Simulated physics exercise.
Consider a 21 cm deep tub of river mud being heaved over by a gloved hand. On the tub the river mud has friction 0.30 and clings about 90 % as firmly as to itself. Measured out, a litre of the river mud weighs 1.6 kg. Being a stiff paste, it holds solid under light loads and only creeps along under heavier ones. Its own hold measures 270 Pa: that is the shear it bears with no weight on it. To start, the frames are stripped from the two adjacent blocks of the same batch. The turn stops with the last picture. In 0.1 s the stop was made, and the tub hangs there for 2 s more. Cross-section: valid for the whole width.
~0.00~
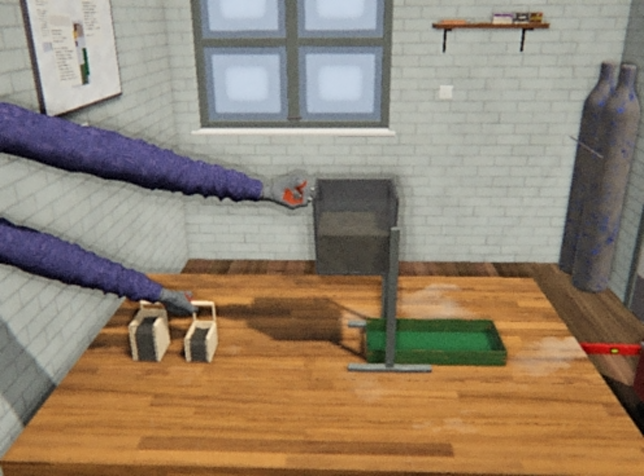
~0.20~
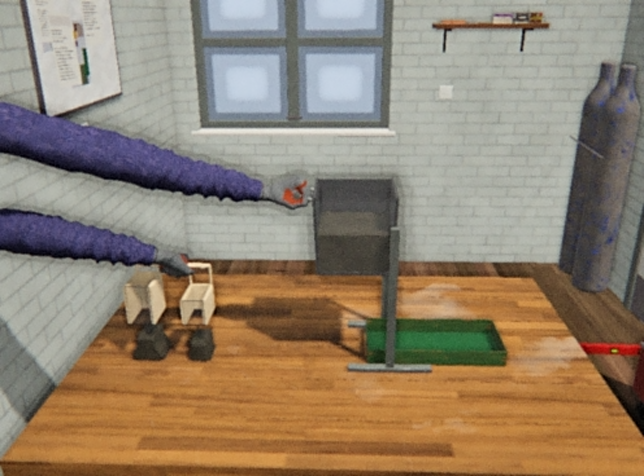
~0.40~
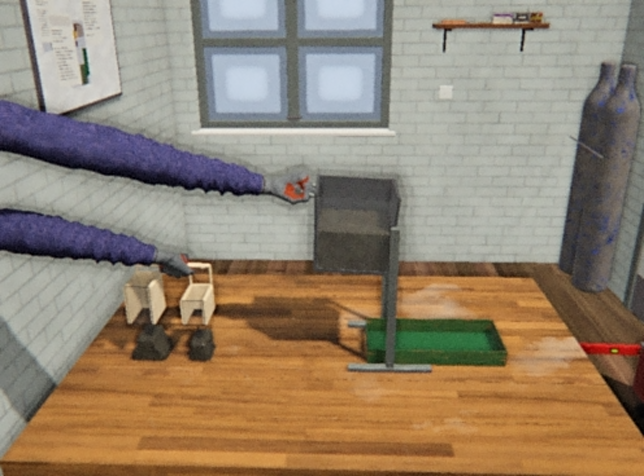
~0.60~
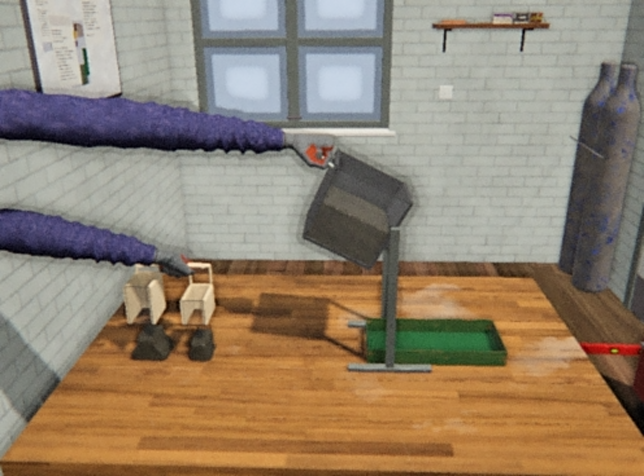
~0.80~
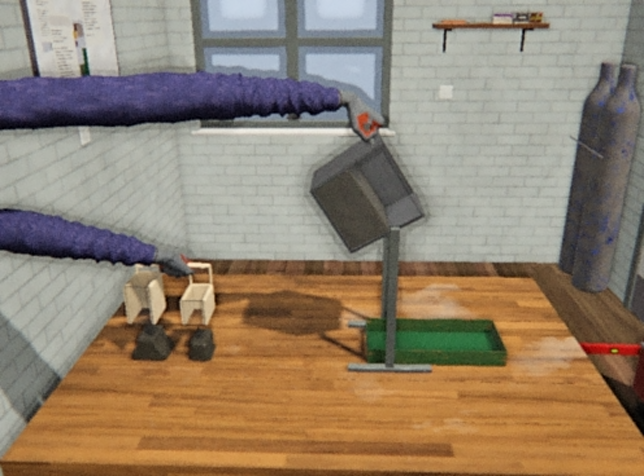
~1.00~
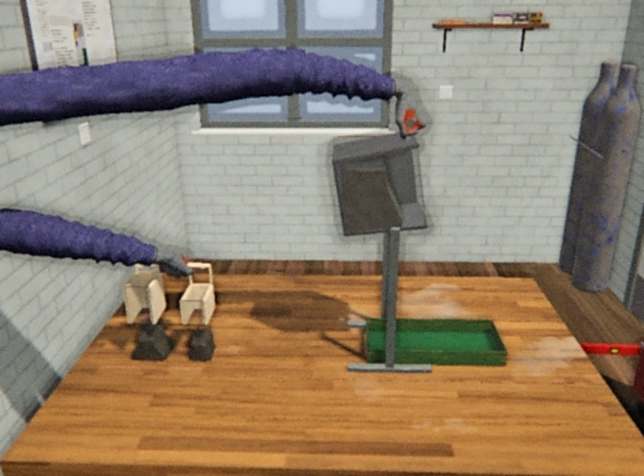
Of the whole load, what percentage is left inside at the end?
Close to 78 % is left inside.
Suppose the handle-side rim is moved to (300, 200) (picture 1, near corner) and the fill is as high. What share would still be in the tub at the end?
That would leave about 60 % in the tub.
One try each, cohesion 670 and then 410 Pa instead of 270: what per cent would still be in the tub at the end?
Going in order, it's 100 % and then 100 %.
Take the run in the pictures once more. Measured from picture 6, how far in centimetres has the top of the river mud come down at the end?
7 cm.
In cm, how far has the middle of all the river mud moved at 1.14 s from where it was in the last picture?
Around 4 centimetres.
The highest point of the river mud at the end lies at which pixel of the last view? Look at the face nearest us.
Roughly at pixel (381, 197).
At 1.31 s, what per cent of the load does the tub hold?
Around 85 percent stays in the tub.
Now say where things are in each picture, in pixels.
Handle-side rim at (316, 199), tilt 0 degrees; top of the river mud at (323, 234); blocks stand 10 cm, 6.5 cm (left to right), in the first frame.
Handle-side rim at (316, 199), tilt 0 degrees; top of the river mud at (323, 234); blocks stand 8.0 cm, 6.4 cm (left to right), in the second frame.
Handle-side rim at (318, 195), tilt 3 degrees; top of the river mud at (322, 231); blocks stand 7.4 cm, 6.3 cm (left to right), in the third frame.
Handle-side rim at (339, 167), tilt 27 degrees; top of the river mud at (326, 203); blocks stand 7.3 cm, 6.3 cm (left to right), in the fourth frame.
Handle-side rim at (382, 147), tilt 58 degrees; top of the river mud at (347, 172); blocks stand 7.3 cm, 6.3 cm (left to right), in the fifth frame.
Handle-side rim at (418, 148), tilt 81 degrees; top of the river mud at (345, 169); blocks stand 7.3 cm, 6.3 cm (left to right), in the sixth frame.
After 1.14 s, the tub is at 81 degrees and holds 100 %.
After 1.31 s, the tub is at 81 degrees and holds 87 %.
After 1.48 s, the tub is at 81 degrees and holds 79 %.
After 1.65 s, the tub is at 81 degrees and holds 78 %.
After 3.00 s, at the end, the tub is at 81 degrees and holds 78 %.
